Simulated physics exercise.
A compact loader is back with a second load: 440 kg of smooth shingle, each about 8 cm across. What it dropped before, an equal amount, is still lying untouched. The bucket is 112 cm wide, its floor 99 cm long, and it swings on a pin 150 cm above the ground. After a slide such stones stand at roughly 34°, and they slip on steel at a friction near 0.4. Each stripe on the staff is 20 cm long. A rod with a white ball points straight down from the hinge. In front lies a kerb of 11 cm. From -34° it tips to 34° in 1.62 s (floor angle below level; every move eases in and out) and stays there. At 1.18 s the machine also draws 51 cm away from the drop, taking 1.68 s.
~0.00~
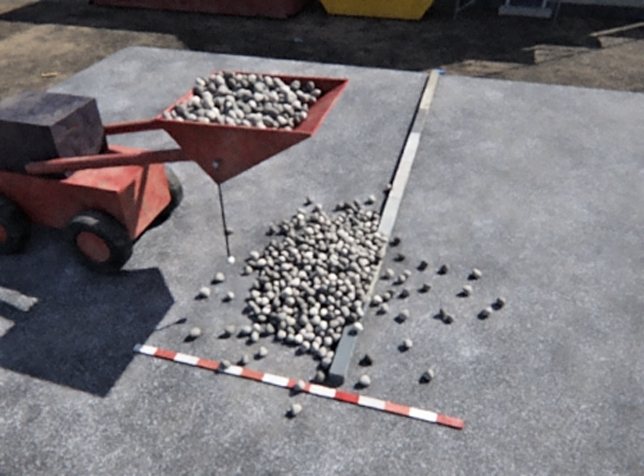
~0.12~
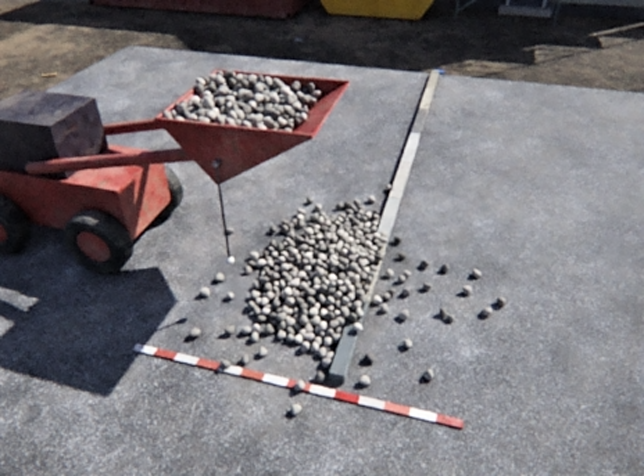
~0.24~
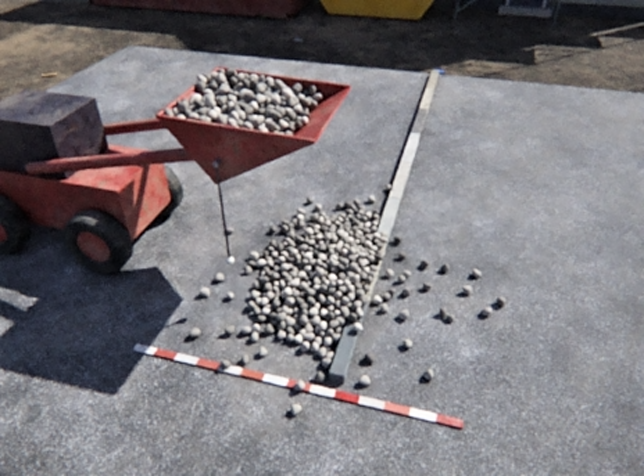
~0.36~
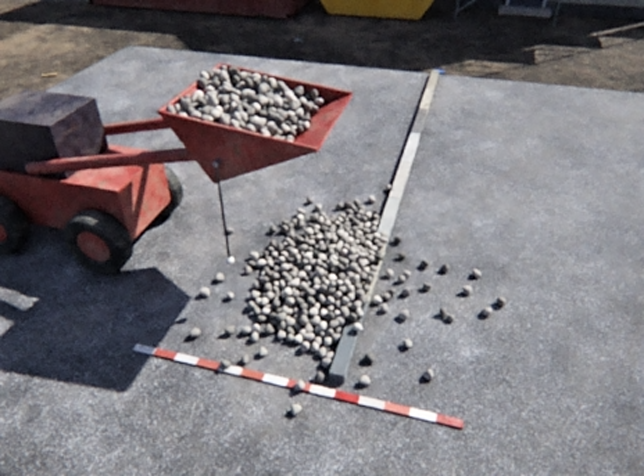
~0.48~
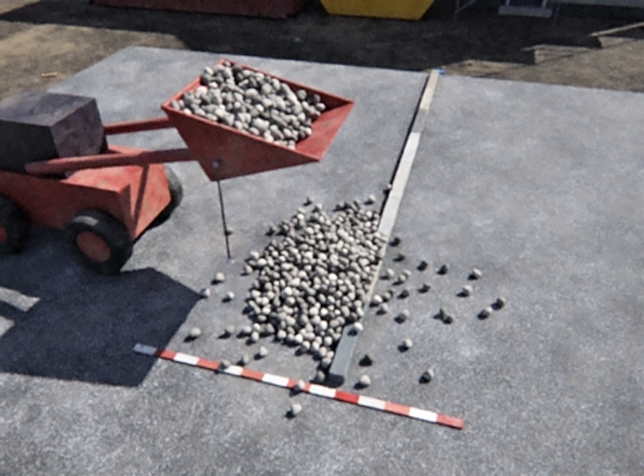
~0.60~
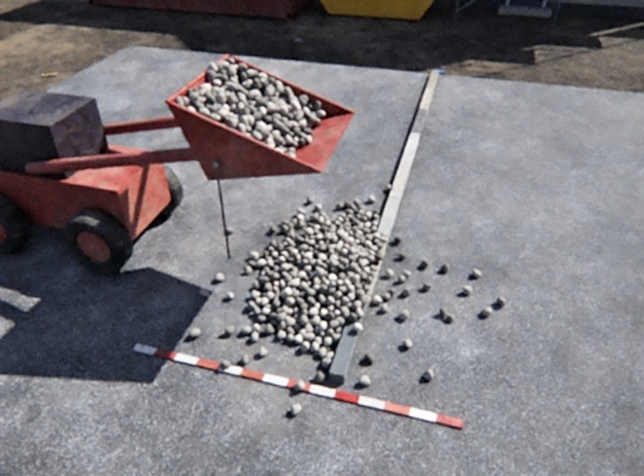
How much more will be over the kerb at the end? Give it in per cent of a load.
Close to 42 parts in a hundred.
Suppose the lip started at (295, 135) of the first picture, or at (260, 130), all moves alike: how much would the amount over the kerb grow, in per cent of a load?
First some 30, then 5 per cent.
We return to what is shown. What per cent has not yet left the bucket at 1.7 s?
It holds some 40 per cent.
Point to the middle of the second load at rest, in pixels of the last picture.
Near (355, 266).
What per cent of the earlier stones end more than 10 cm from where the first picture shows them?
Roughly 15 per cent of them.
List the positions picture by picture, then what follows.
In the first picture, the bucket is at -34°, its lip at (312, 135); the top of the load is at (230, 84). The earlier load is highest near (338, 256), 24 cm above ground level, 96 % on this side of the kerb, 4 % over the kerb.
In the second picture, the bucket is at -33°, its lip at (313, 137); the top of the load is at (222, 83); the stones move at 0.1 m/s on average.
The third picture shows lip at (315, 142), floor tilted -30°, highest stones at (214, 79); the stones move at 0.1 m/s on average.
The fourth picture shows lip at (317, 150), floor tilted -25°, highest stones at (216, 76); the stones move at 0.2 m/s on average.
The fifth picture shows lip at (320, 161), floor tilted -20°, highest stones at (220, 72); the stones move at 0.2 m/s on average.
The sixth picture shows lip at (321, 172), floor tilted -13°, highest stones at (224, 69); the stones move at 0.3 m/s on average.
After 1.2 s the floor is at 24°; in per cent of one load, 100 in the bucket, 96 on this side of the kerb, 4 over the kerb; the foremost stones are at (463, 304).
After 1.7 s the floor is at 34°; in per cent of one load, 39 in the bucket, 154 on this side of the kerb, 7 over the kerb; the foremost stones are at (463, 304).
After 3.3 s the floor is at 34°; in per cent of one load, 0 in the bucket, 154 on this side of the kerb, 46 over the kerb; the foremost stones are at (524, 297).
After 6.0 s the floor is at 34°; in per cent of one load, 0 in the bucket, 154 on this side of the kerb, 46 over the kerb; the foremost stones are at (525, 297). Net gain over the kerb, 42.
